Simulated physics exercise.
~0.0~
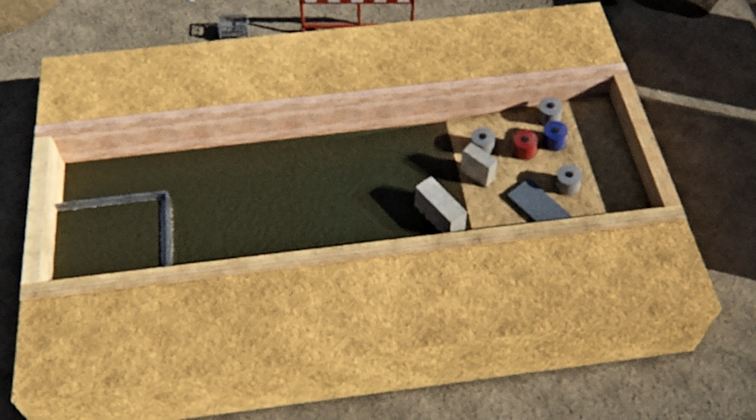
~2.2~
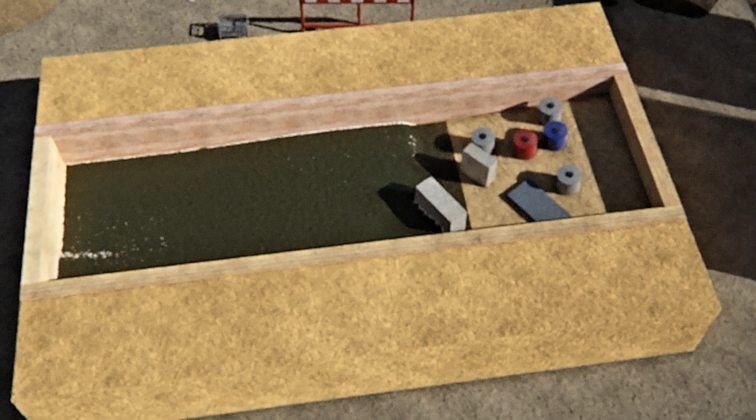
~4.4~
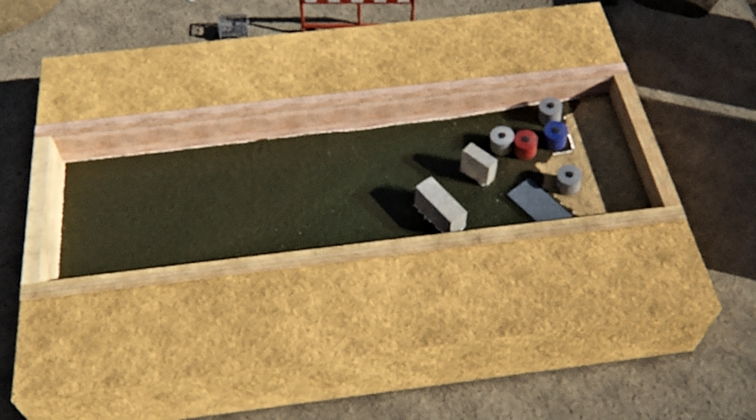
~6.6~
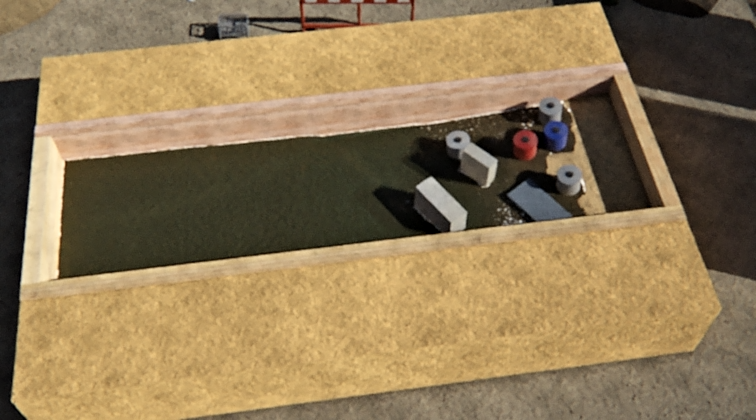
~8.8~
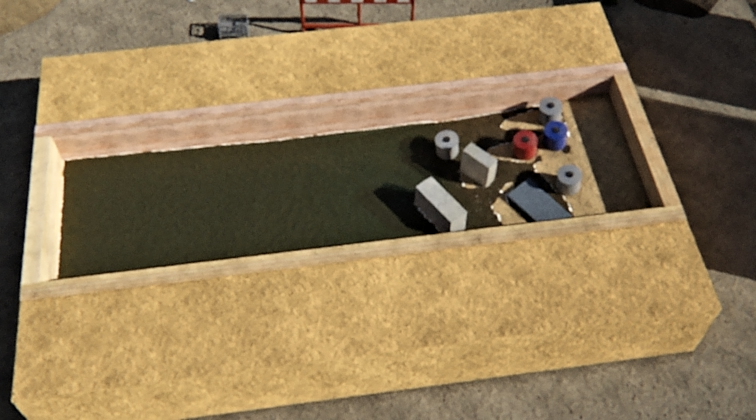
Dark water surging right up a sandy slope in a wooden-walled tank, shifting one grey tub, then draining back past grounded tubs.
